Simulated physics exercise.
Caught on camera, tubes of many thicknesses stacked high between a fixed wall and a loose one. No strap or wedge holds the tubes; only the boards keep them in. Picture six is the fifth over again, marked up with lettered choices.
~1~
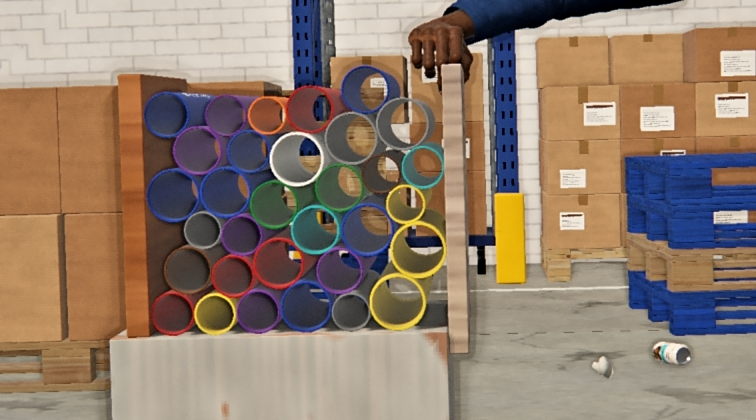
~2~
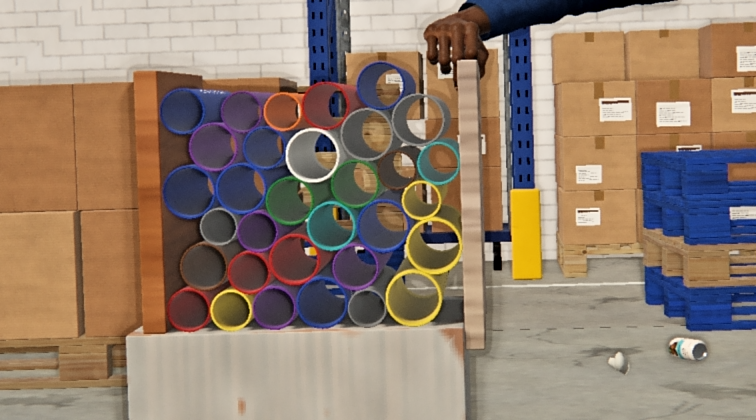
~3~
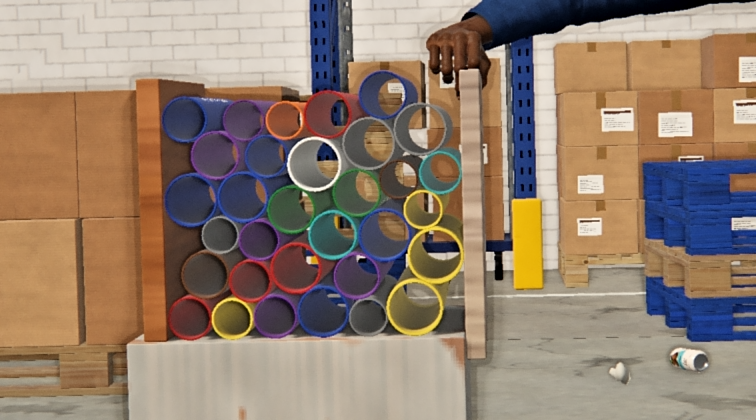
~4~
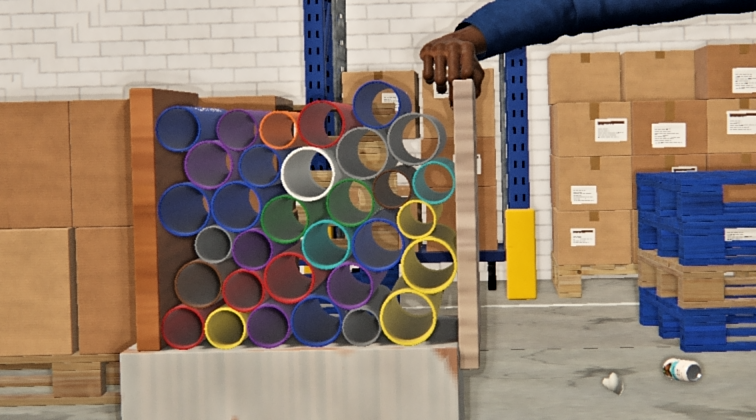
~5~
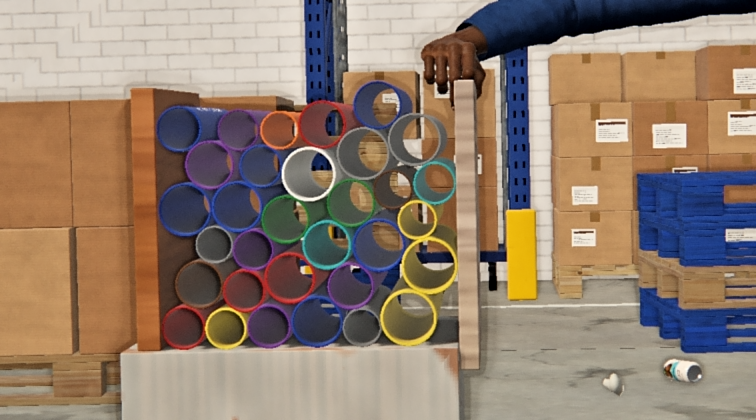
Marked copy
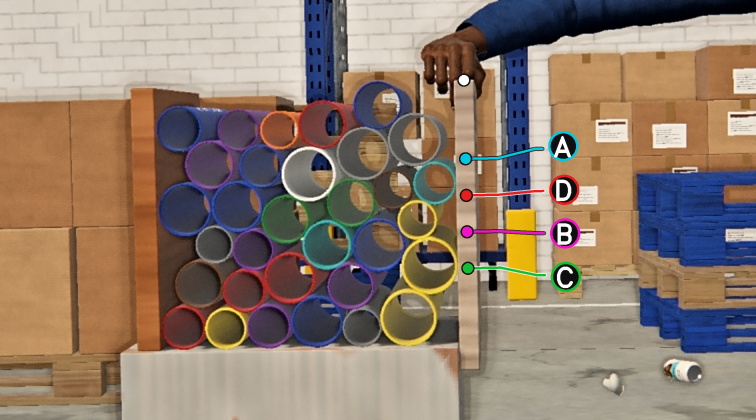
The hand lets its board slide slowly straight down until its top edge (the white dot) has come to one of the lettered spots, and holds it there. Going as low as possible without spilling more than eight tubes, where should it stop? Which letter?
Stop at C.
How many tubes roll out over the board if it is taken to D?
The count is none.
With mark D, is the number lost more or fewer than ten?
At D, fewer than ten.
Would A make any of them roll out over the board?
No, at A.
On the marked copy, A at (466, 159); B at (467, 232); C at (468, 268); D at (466, 196); the white dot at (464, 80).
Following C. Soon after the start, top of the board (456, 175).
Later, top of the board (458, 268).
In the end, top of the board (458, 268), seven out over the board.
As for the rest, A none out over the board; B three out over the board; D none out over the board.
